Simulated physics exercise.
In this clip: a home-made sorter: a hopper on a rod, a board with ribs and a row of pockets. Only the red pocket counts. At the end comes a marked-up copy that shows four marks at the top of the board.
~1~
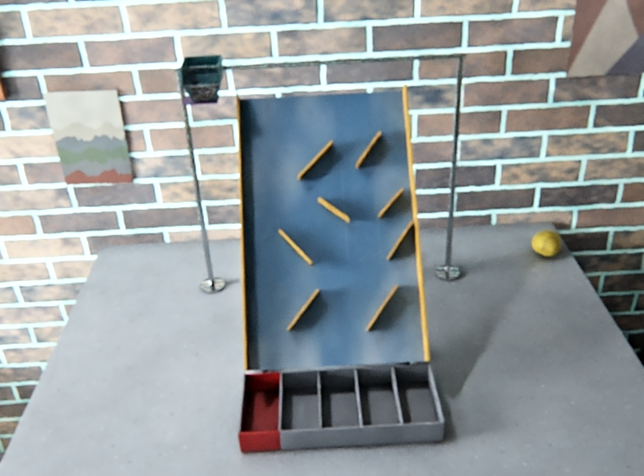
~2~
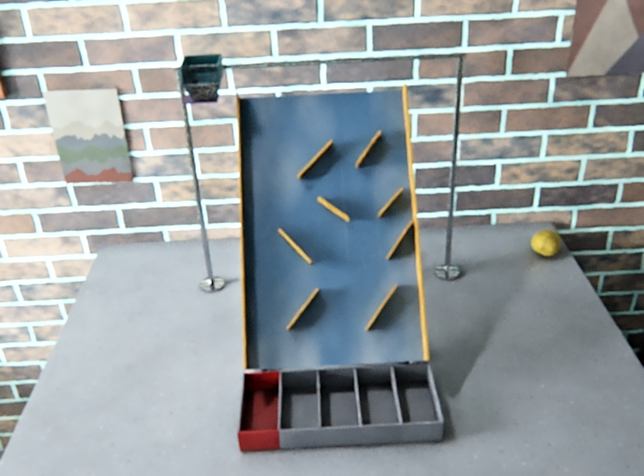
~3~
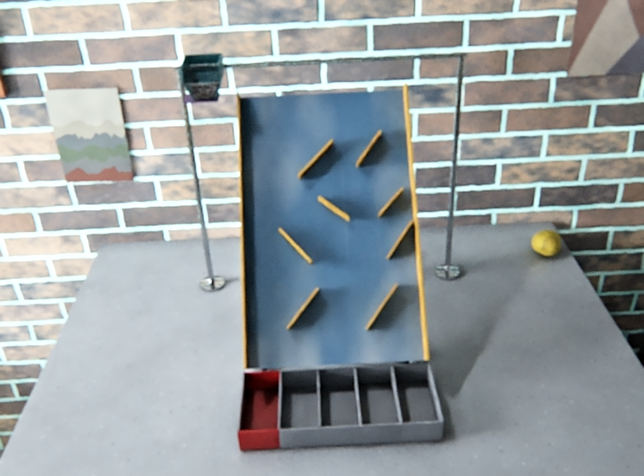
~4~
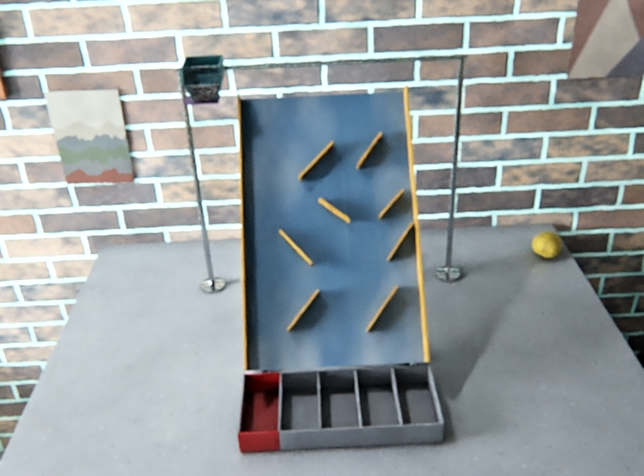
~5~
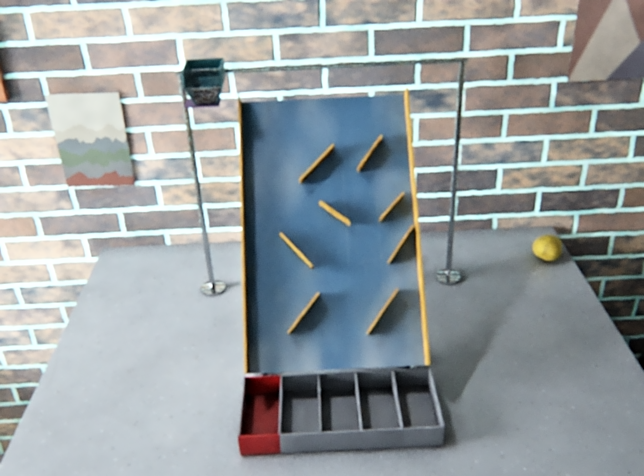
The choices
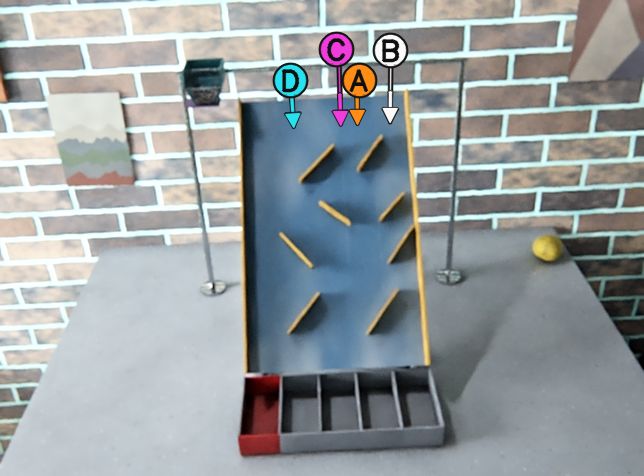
Blue ribbed board standing above a row of pockets, the leftmost red, beside a dark hopper on a rod, with nothing visibly moving.
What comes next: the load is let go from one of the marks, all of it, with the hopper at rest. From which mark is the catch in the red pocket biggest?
I would pick mark D.
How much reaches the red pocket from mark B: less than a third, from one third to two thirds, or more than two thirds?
Mark B gives less than a third.
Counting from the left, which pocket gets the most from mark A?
The third.
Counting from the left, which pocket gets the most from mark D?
It is the first one.
On the marked copy, mark A meets the board at (357, 119); mark B meets the board at (390, 117); mark C meets the board at (340, 120); mark D meets the board at (293, 122).
With A, only a few in the red pocket, all but a few in other pockets, a small share outside the box.
With B, only a few in the red pocket, close to two thirds in other pockets, close to a third outside the box.
With C, a small share in the red pocket, close to two thirds in other pockets, close to a quarter outside the box.
With D, close to a third in the red pocket, close to a quarter in other pockets, close to a third outside the box.
